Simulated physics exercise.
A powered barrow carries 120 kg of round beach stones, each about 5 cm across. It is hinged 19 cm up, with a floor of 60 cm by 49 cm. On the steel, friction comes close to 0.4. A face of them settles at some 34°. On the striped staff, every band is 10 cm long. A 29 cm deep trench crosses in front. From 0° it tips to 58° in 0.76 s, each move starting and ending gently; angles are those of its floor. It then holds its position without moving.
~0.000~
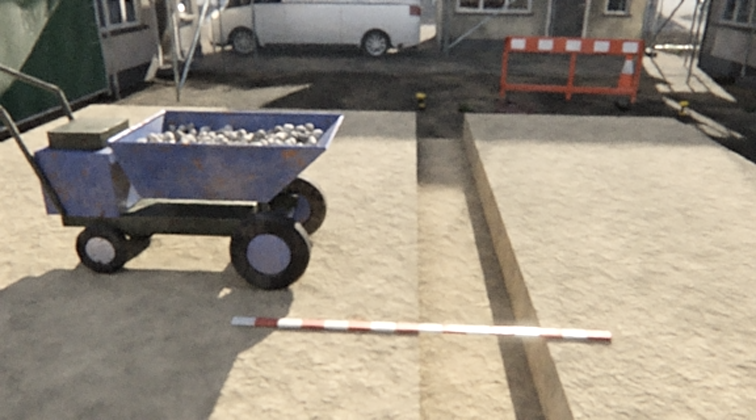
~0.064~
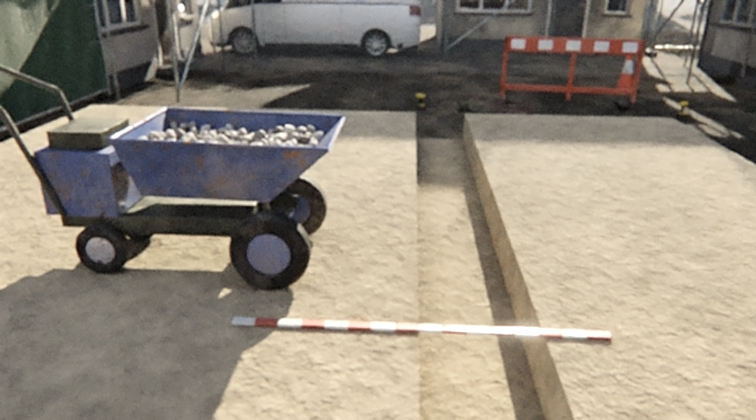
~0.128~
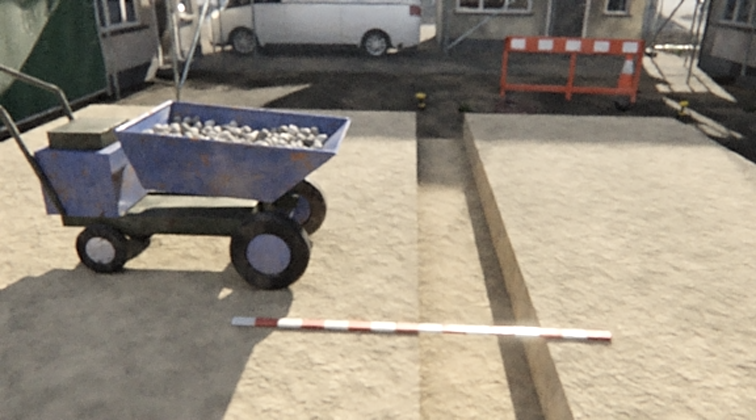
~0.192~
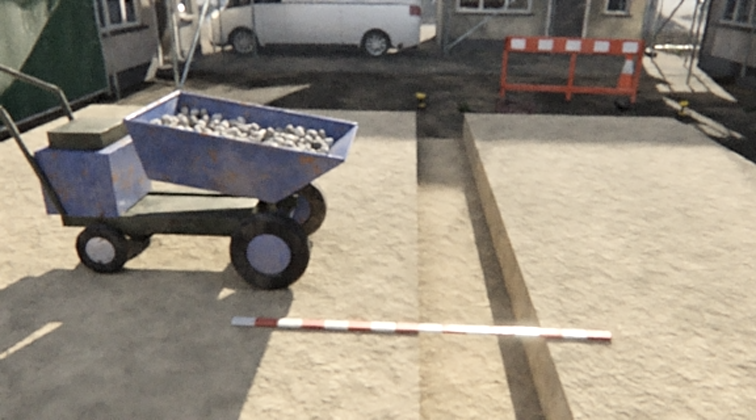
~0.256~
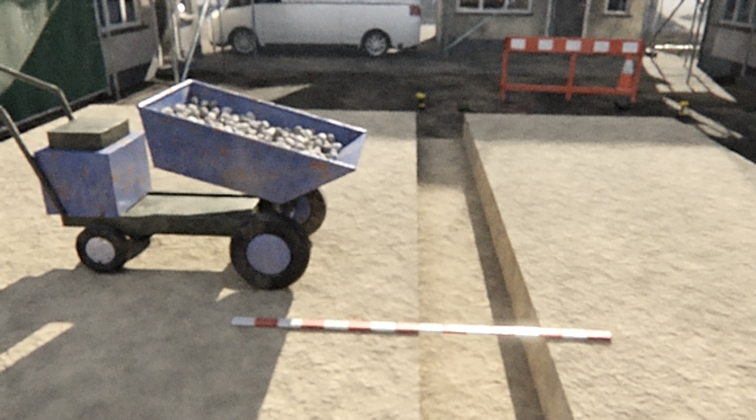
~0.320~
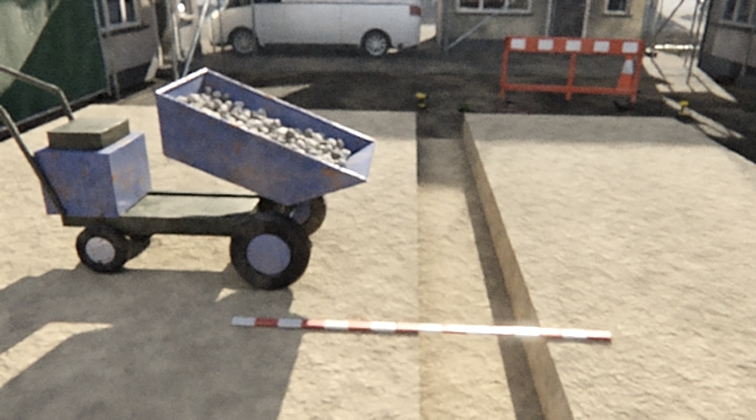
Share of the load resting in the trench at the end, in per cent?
99 per cent.
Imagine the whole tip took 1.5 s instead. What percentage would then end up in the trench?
In that case some 100 per cent.
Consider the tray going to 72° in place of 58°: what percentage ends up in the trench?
Roughly 90%.
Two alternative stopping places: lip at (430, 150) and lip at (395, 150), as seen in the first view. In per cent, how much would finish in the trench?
First place roughly 50%, second roughly 80%.
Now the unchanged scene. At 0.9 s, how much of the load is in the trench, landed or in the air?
10 per cent or so by then.
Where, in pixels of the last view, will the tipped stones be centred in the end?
Their middle ends up near (465, 306).
After 0.6 s the floor is at 49°; 100 % in the tray; the foremost stones are at (373, 202).
After 0.9 s the floor is at 58°; 88 % in the tray, 4 % short of the trench, 8 % in the trench; the foremost stones are at (443, 248).
After 1.2 s the floor is at 58°; 35 % in the tray, 5 % short of the trench, 60 % in the trench; the foremost stones are at (512, 308).
After 3.2 s the floor is at 58°; 0 % in the tray, 1 % short of the trench, 99 % in the trench; the foremost stones are at (510, 295).
